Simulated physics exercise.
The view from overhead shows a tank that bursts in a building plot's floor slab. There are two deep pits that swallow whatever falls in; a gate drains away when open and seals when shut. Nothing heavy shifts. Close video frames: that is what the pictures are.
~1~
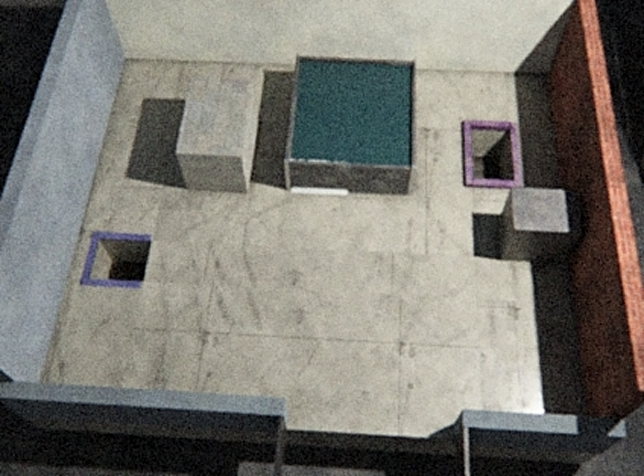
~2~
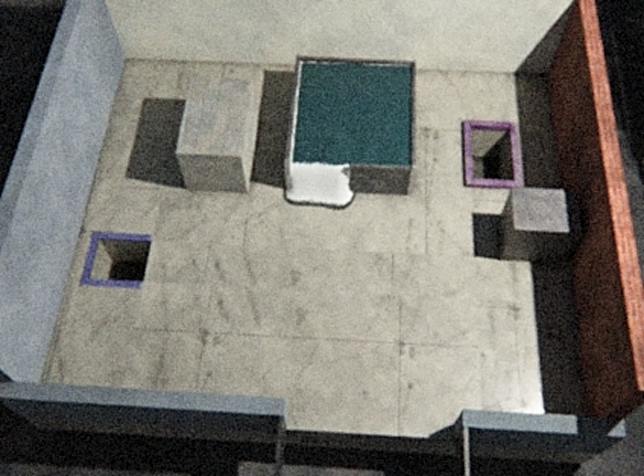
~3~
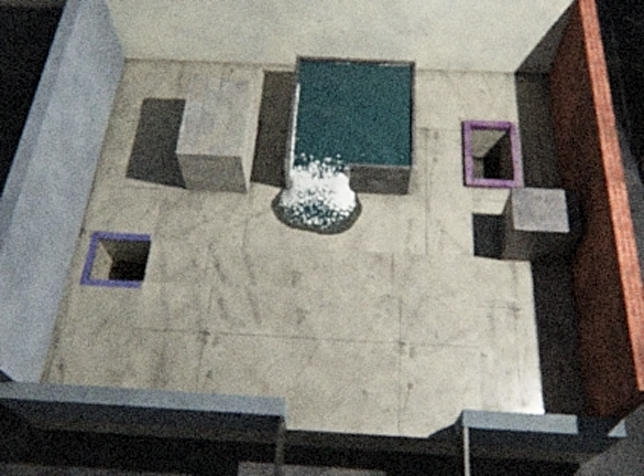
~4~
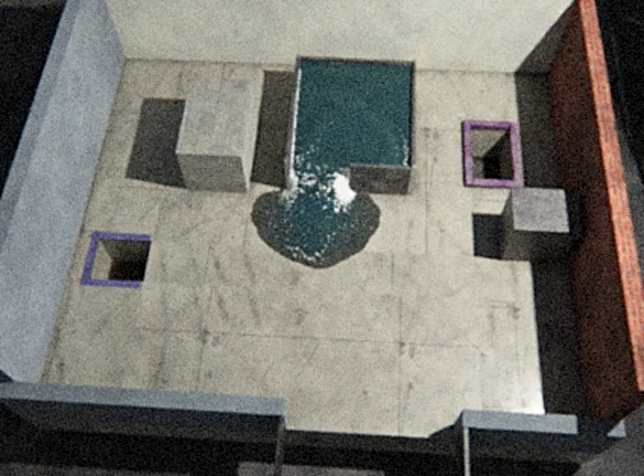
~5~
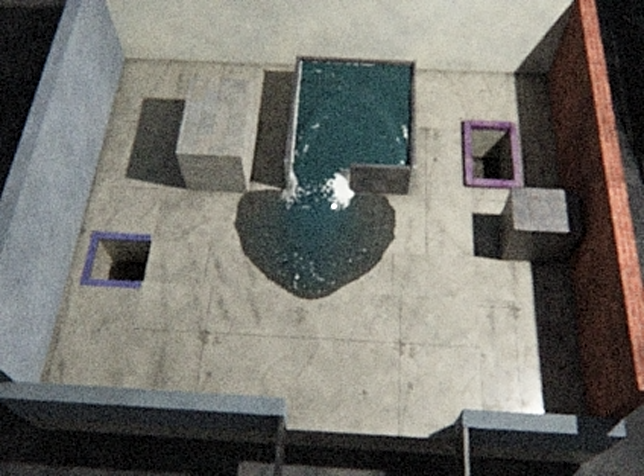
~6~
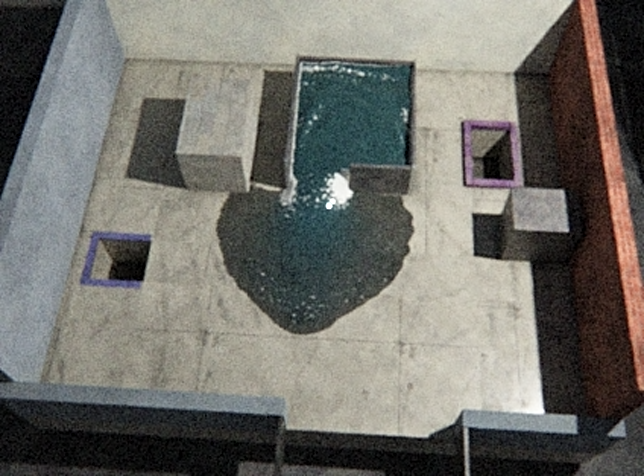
A tank of dark teal water stands near the back of a walled, pale floor slab, seen from a steady, high overhead view. A grey block sits to its left, a smaller one at right near the red wall, with a purple-framed opening on either side. The tank's front left opens, and white, foaming water bursts out, spreading forward and sideways in a widening dark pool.
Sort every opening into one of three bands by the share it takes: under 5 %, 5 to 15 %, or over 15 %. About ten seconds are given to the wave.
The gate takes over 15 %; the purple pit takes under 5 %; the blue pit takes over 15 %.
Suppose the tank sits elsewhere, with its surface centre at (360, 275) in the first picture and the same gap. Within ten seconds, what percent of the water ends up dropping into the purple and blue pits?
Within ten seconds, purple collects 0 percent of the total and blue collects 12 percent.
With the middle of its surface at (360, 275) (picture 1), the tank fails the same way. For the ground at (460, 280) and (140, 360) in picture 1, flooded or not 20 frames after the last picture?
Outcome, point 1 then point 2: Unwetted / inundated.
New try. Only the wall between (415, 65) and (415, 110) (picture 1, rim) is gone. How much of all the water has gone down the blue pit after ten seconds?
I'd estimate the blue pit takes around 2 percent.
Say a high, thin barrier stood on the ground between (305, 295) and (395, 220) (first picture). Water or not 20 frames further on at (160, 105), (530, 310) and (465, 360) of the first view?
In turn: Clear, not flooded, no water.
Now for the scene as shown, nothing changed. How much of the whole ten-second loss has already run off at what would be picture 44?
Roughly 65 percent.
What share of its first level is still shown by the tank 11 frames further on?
My best guess is about 60 per cent.
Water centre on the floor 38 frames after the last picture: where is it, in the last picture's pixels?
(280, 238).
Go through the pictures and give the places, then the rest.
The first picture shows the tank at (353, 113) is whole and still.
In the second picture, water pours out at (320, 179) and has run to (289, 198).
In the third picture, water pours out at (320, 181) and has run to (340, 228).
In the fourth picture, the front is at (327, 263), out from the gap at (320, 182).
In the fifth picture, water pours out at (320, 181) and has run to (298, 292).
In the sixth picture, water pours out at (320, 181) and has run to (291, 327).
A moment on, water covers 30 % of the floor; the gate 0 %, the purple pit 0 %, the blue pit 0 %.
Next, water covers 40 % of the floor; the gate 4 %, the purple pit 0 %, the blue pit 1 %.
Then, water covers 45 % of the floor; the gate 12 %, the purple pit 0 %, the blue pit 2 %.
Later, water covers 55 % of the floor; the gate 22 %, the purple pit 0 %, the blue pit 10 %.
In the end, water covers 65 % of the floor; the gate 29 %, the purple pit 0 %, the blue pit 21 %.
